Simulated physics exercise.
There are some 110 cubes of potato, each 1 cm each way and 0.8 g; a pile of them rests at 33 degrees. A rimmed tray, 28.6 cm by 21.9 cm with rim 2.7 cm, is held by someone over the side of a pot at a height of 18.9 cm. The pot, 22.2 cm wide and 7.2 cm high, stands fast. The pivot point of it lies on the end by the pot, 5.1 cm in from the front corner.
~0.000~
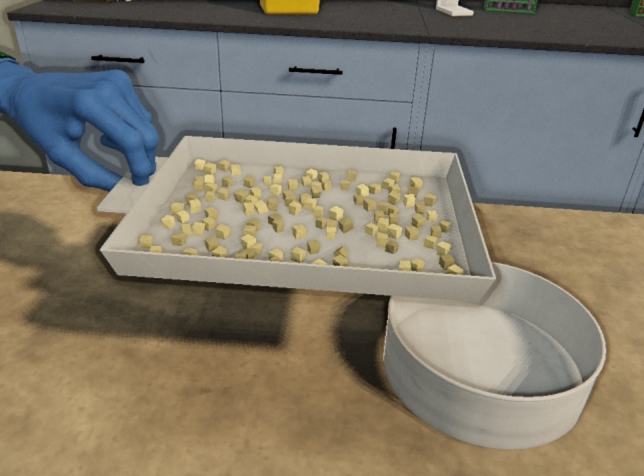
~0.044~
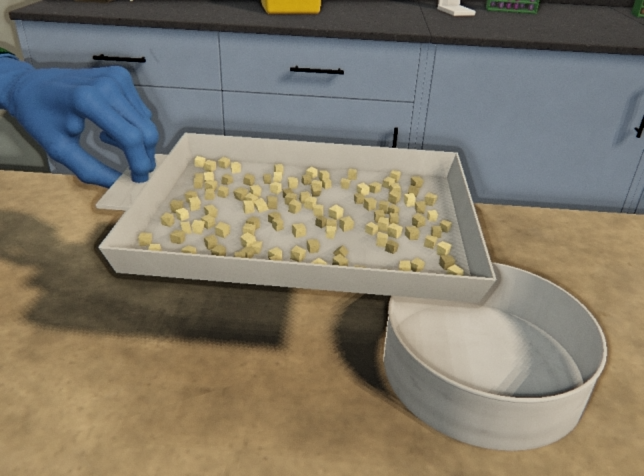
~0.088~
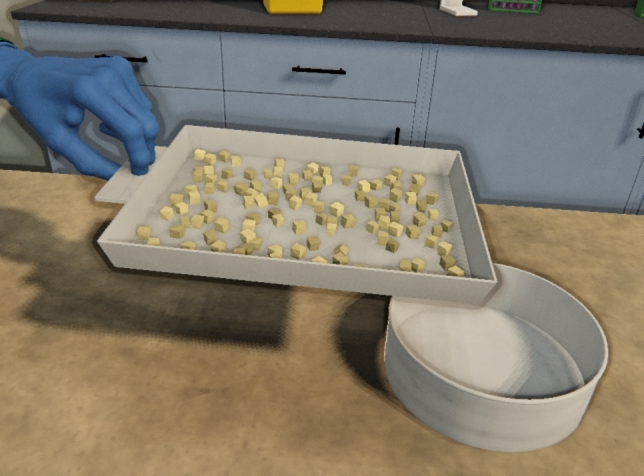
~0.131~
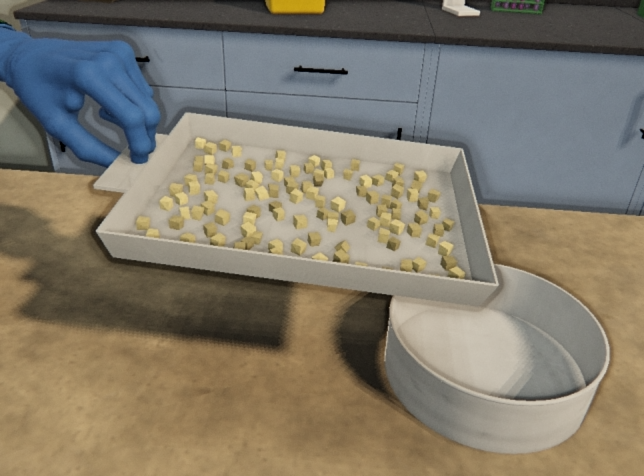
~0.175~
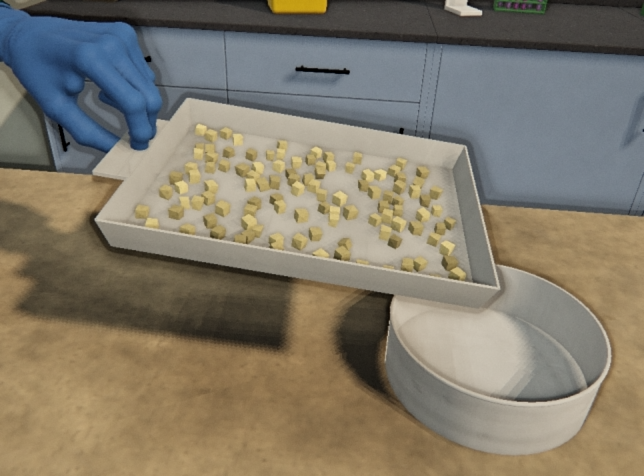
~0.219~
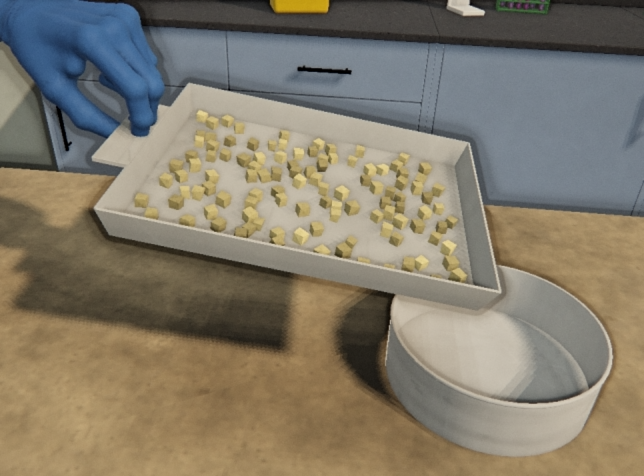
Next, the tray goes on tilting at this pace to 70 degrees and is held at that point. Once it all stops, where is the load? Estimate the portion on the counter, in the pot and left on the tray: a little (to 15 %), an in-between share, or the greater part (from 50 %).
Counter: An in-between share; pot: A little; left on the tray: The greater part.
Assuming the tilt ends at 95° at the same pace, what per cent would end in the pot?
That comes out at some 10 per cent.
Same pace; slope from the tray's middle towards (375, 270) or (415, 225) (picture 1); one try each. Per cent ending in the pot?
Near 0 and 25 percent, in that order.
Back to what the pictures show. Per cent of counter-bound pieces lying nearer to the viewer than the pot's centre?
Some 100 per cent.
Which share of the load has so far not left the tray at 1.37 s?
Close to 65 in a hundred parts of the load.
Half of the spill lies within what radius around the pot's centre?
I'd say around 26 centimetres.
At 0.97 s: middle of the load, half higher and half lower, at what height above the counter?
The halfway line is at about 22 cm.
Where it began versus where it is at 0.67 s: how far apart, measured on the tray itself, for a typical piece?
Some 2 cm.
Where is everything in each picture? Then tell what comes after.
In the first frame, tray tilt 0 degrees, front corners at (113, 245) and (484, 273); middle of the pieces at (318, 212); pot at (493, 319).
In the second frame, tray tilt 1 degrees, front corners at (112, 243) and (485, 273); middle of the pieces at (318, 211).
In the third frame, tray tilt 2 degrees, front corners at (110, 237) and (486, 275); middle of the pieces at (319, 207).
In the fourth frame, tray tilt 5 degrees, front corners at (109, 227) and (487, 278), lowest corner right front; middle of the pieces at (320, 202).
In the fifth frame, tray tilt 7 degrees, front corners at (108, 216) and (489, 281), lowest corner right front; middle of the pieces at (322, 195).
In the sixth frame, tray tilt 10 degrees, front corners at (108, 205) and (490, 284), lowest corner right front; middle of the pieces at (323, 189); pot at (498, 323). Its pace works out near 65 degrees a second.
After 0.67 s, tilt 39 degrees; the tray holds 100 %, the pot 0 %.
After 0.97 s, tilt 58 degrees; the tray holds 95 %, the pot 0 %.
Then, at 1.37 s, tilt 70 degrees; the tray holds 65 %, the pot 0 %.
At rest (2.4 s), counter 35 %, pot 0 %, tray 65 %.
